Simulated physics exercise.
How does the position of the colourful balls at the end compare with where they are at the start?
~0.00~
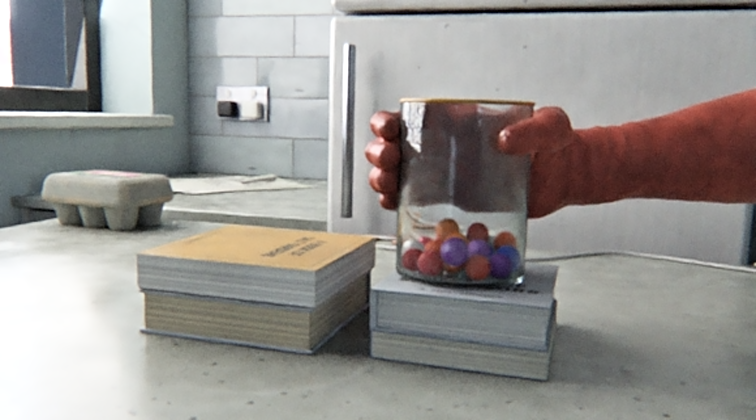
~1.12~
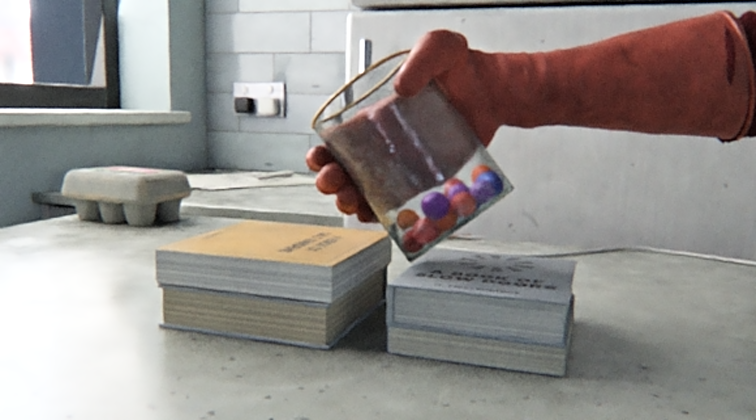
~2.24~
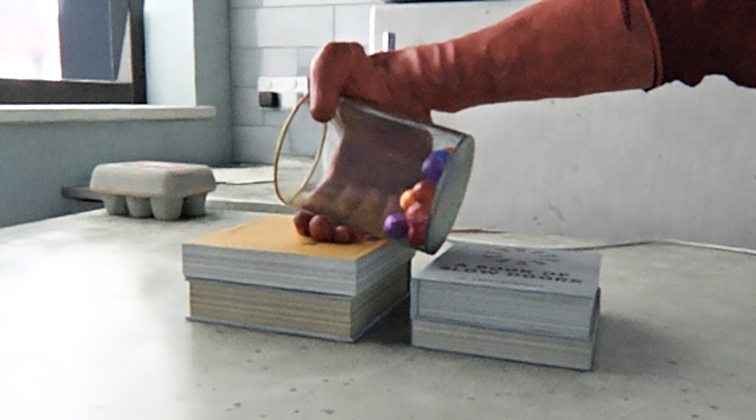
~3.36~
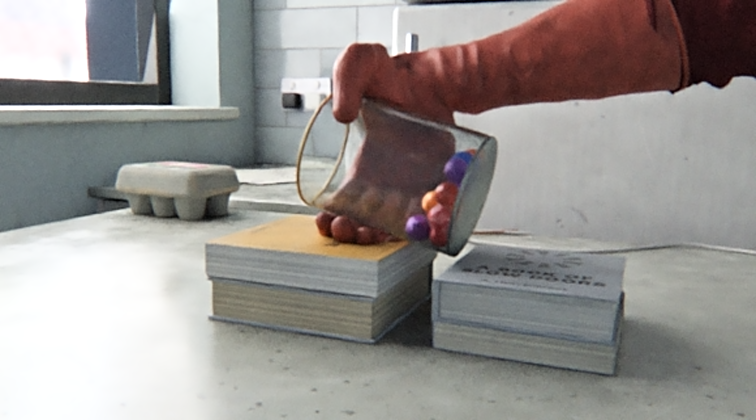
At the start the balls lie low in the upright glass, just above the grey books on the right. At the end they are higher up and slightly further left, bunched near the base of the tipped glass, above the gap between the two book piles.
